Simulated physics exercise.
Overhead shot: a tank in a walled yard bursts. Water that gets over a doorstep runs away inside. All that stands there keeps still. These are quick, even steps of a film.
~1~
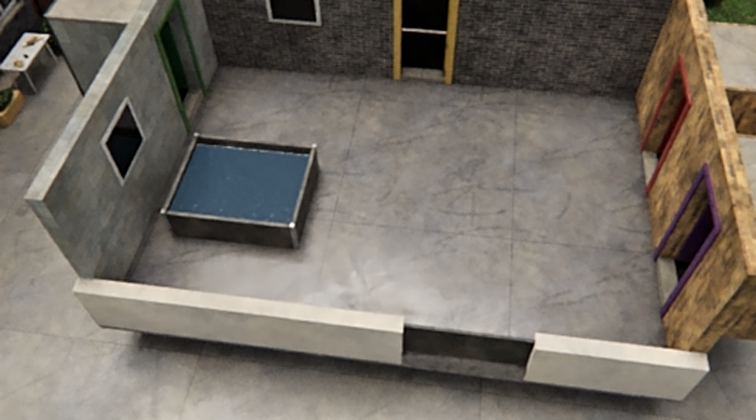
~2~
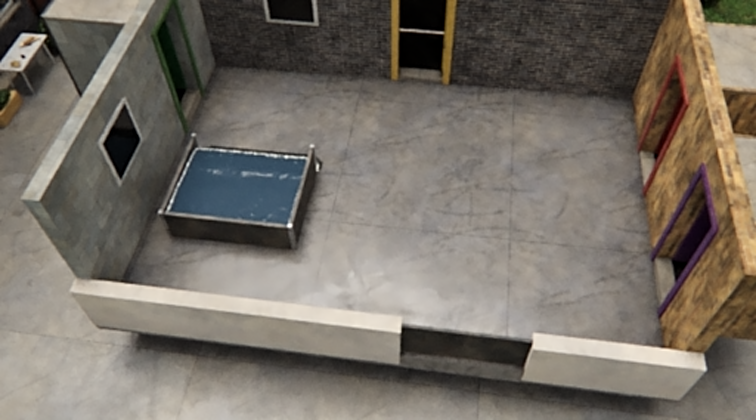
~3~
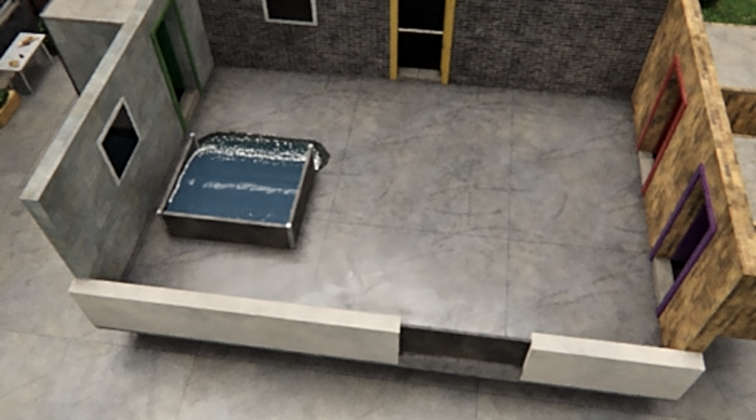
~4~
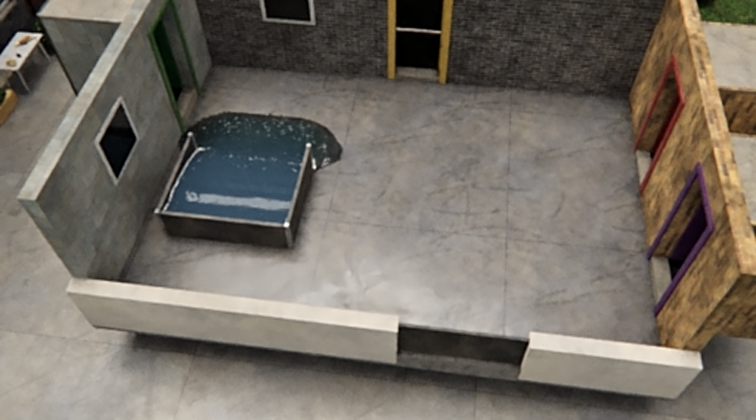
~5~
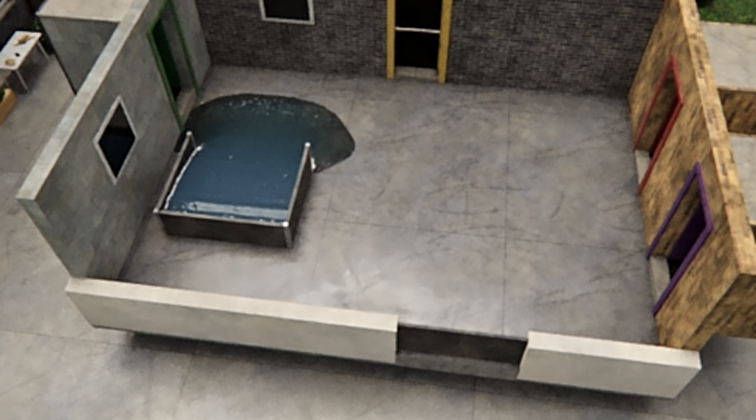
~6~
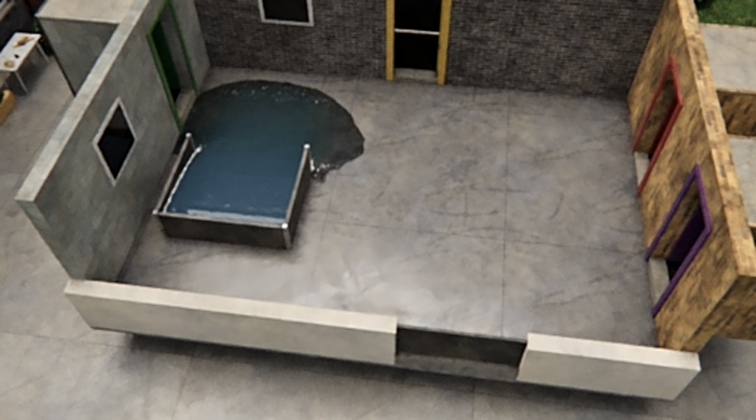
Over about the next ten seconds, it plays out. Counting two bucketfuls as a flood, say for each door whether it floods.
As I see it, the yellow door is going to allow two buckets or less; the green door is going to allow two buckets or less; the purple door is going to allow two buckets or less; the red door is going to allow two buckets or less.
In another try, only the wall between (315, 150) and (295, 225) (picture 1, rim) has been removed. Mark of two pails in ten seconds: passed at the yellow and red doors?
In brief, the yellow stops short; the red goes past the mark.
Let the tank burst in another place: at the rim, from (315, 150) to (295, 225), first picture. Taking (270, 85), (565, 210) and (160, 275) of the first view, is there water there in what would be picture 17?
So: Spared, then wetted, then spared.
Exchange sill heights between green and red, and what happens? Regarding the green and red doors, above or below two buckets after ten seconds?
Green: Exceeds the limit; red: Falls short.
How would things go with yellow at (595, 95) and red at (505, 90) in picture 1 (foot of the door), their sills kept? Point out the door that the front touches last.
My answer: The purple-painted one.
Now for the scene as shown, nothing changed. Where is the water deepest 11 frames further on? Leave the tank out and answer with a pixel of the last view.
I'd say near (216, 75).
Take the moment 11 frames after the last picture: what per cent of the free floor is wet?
That works out at 20 %.
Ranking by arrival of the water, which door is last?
That would be the purple one.
A moment on, water covers 20 % of the floor; the yellow door not reached, the green door wet at the sill, nothing in, the purple door not reached, the red door not reached.
Next, water covers 20 % of the floor; the yellow door wet at the sill, nothing in, the green door wet at the sill, nothing in, the purple door not reached, the red door not reached.
Then, water covers 35 % of the floor; the yellow door wet at the sill, nothing in, the green door under two buckets in, the purple door not reached, the red door not reached.
Later, water covers 70 % of the floor; the yellow door wet at the sill, nothing in, the green door under two buckets in, the purple door not reached, the red door wet at the sill, nothing in.
In the end, water covers 95 % of the floor; the yellow door wet at the sill, nothing in, the green door under two buckets in, the purple door wet at the sill, nothing in, the red door under two buckets in.
